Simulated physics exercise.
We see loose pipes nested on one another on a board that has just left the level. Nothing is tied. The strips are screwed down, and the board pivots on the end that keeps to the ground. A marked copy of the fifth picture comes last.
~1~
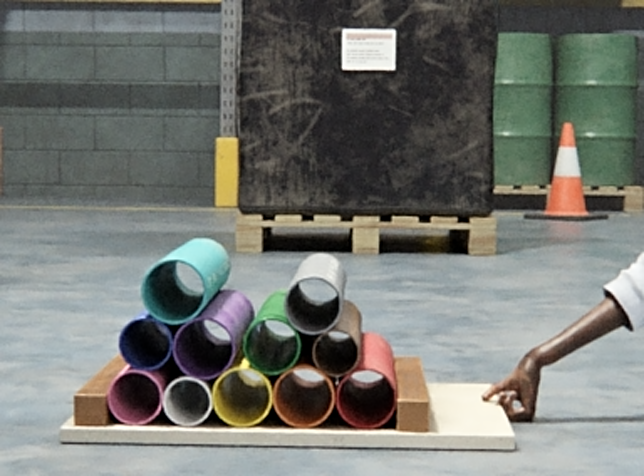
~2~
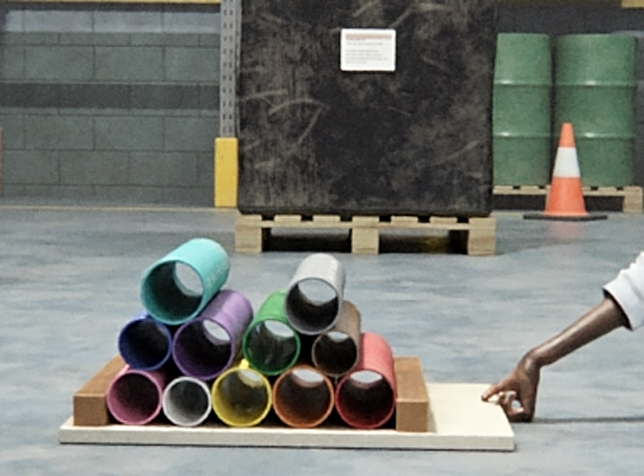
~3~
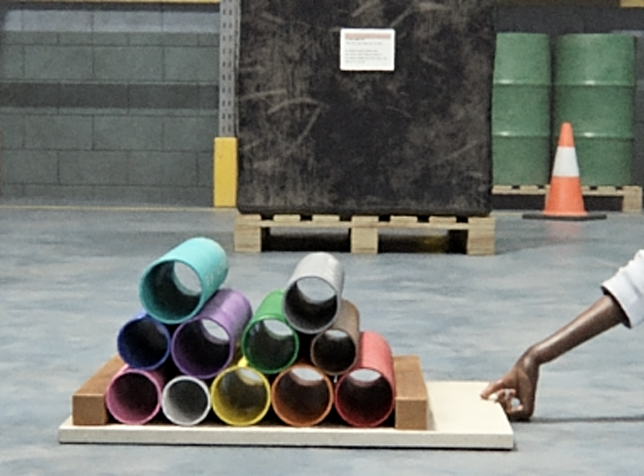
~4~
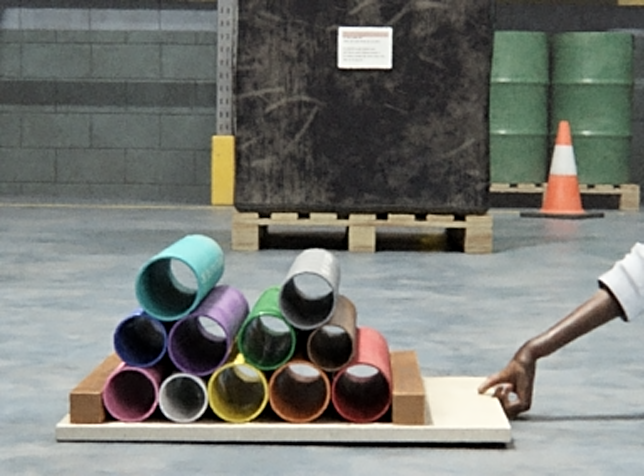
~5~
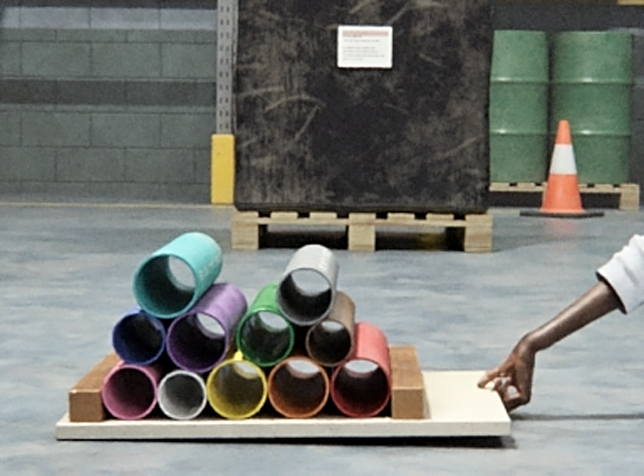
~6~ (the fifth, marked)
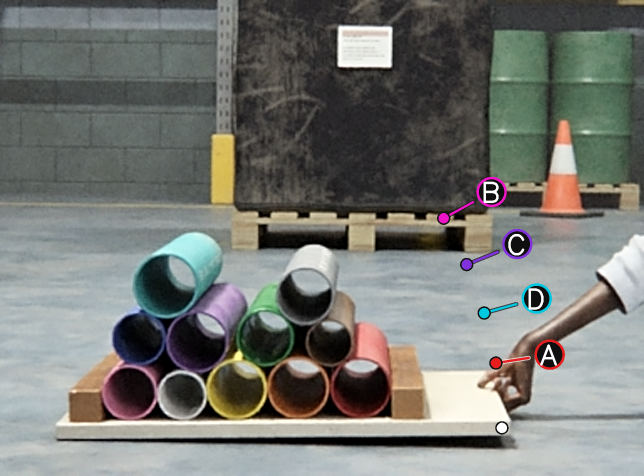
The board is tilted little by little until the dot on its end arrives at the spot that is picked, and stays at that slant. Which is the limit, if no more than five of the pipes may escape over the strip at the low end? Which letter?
No higher than B.
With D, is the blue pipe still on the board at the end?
The blue pipe: No.
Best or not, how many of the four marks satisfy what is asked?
The number is four.
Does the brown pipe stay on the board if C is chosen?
Yes.
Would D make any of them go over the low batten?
Yes.
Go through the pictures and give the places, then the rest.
In the first picture, pink pipe (135, 397); white pipe (188, 401); yellow pipe (242, 397).
In the second picture, yellow pipe (241, 397); orange pipe (303, 397).
In the third picture, board (293, 395); red pipe (365, 397); blue pipe (143, 343).
In the fourth picture, board (290, 391); pink pipe (131, 394); white pipe (183, 398).
In the fifth picture, board (289, 388); pink pipe (130, 393); white pipe (182, 395).
On the marked copy, A at (496, 363); B at (443, 218); C at (466, 265); D at (484, 313); the white dot at (502, 428).
Taking B. A third of the way, board at 17°.
Two thirds of the way, board at 30°.
When it is over, board at 30°, five over the low batten.
As for the rest, A two over the low batten (blue, turquoise); C three over the low batten (purple, blue, turquoise); D three over the low batten (purple, blue, turquoise).
